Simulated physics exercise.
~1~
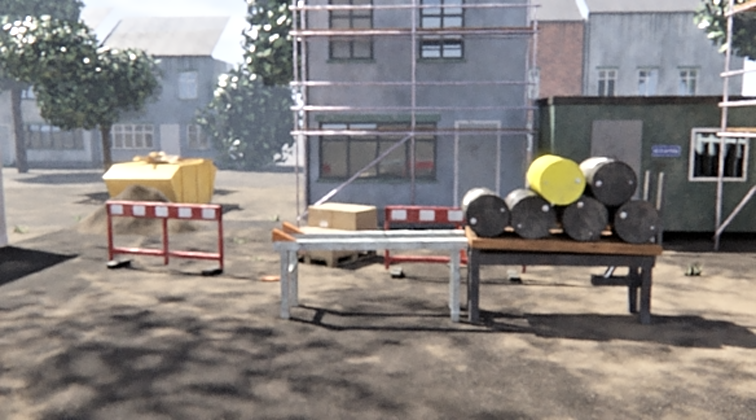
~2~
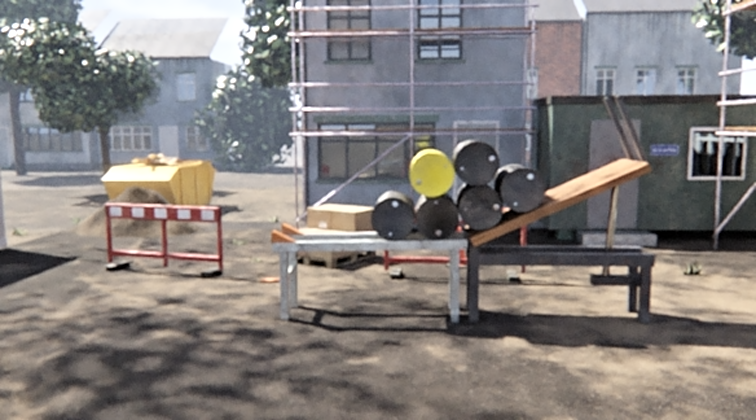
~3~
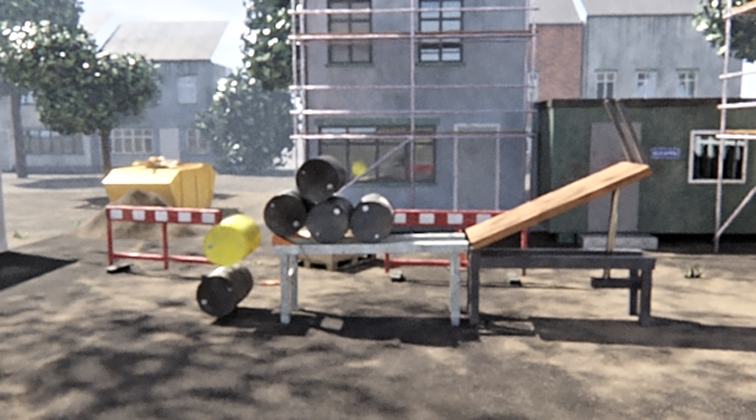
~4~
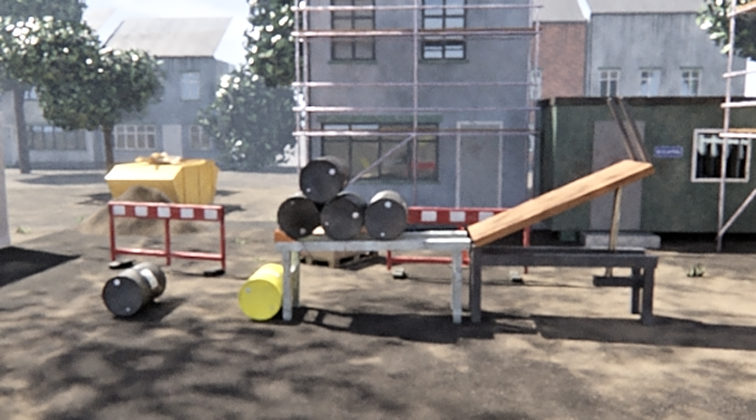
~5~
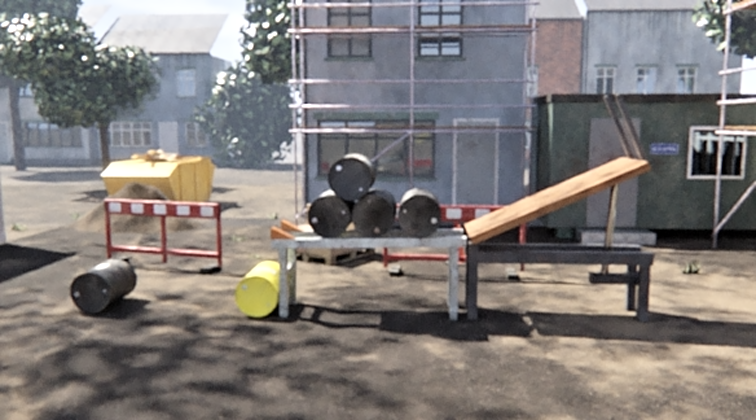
A wooden deck tilting up and rolling six drums left along a rack, the yellow and one black ending on the ground.
